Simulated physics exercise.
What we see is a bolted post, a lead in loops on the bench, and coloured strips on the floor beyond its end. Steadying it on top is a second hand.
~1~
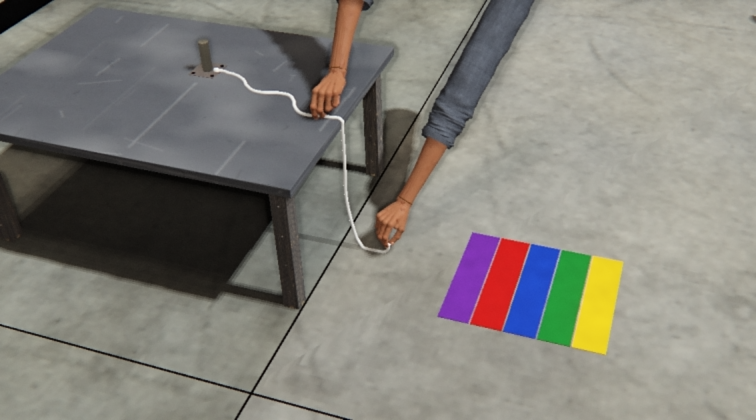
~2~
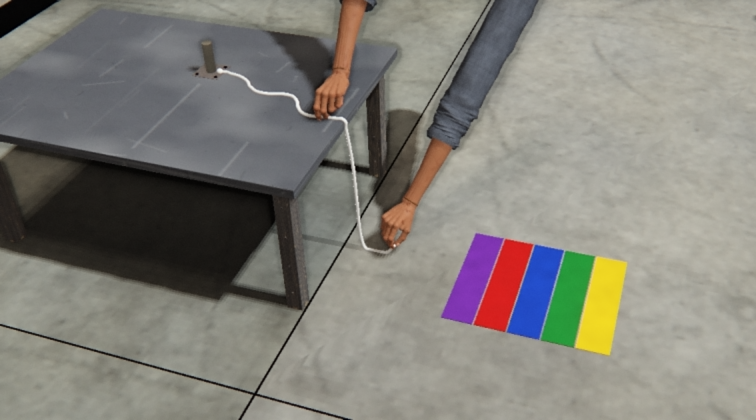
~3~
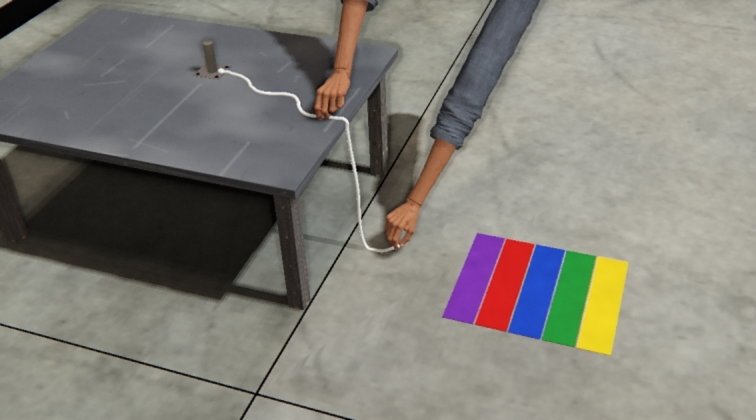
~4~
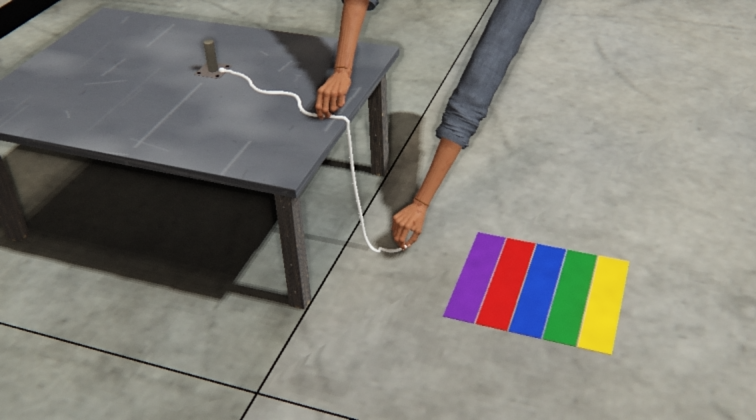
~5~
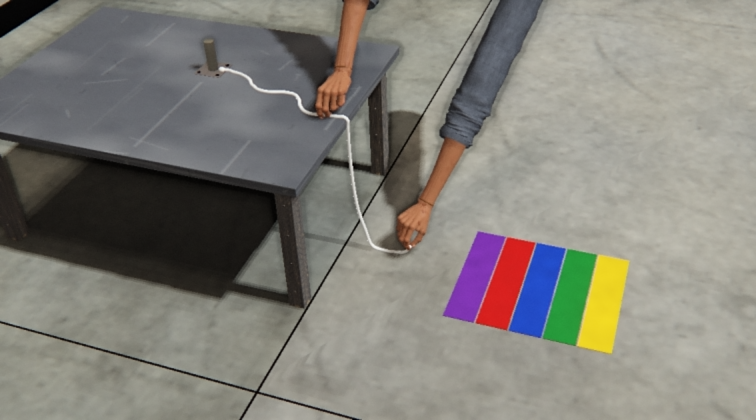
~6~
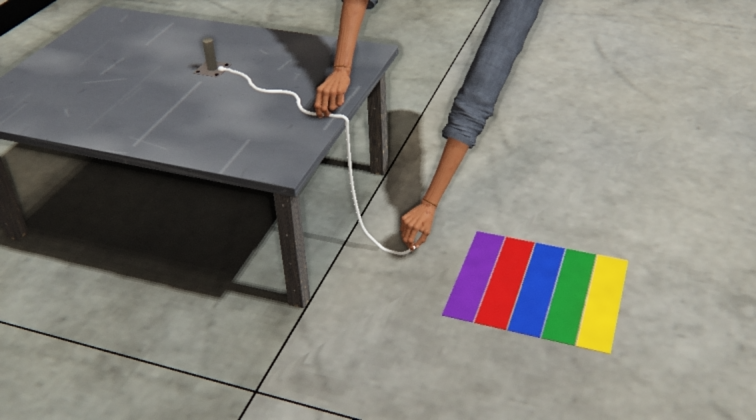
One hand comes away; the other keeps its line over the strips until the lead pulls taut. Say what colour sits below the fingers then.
It is red.
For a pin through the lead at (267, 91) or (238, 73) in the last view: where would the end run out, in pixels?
Roughly (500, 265) and (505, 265).
Soon after, end near (461, 257); short of the strips.
Then, end near (491, 263); over purple.
At full stretch, end near (508, 267); over red. Over red.
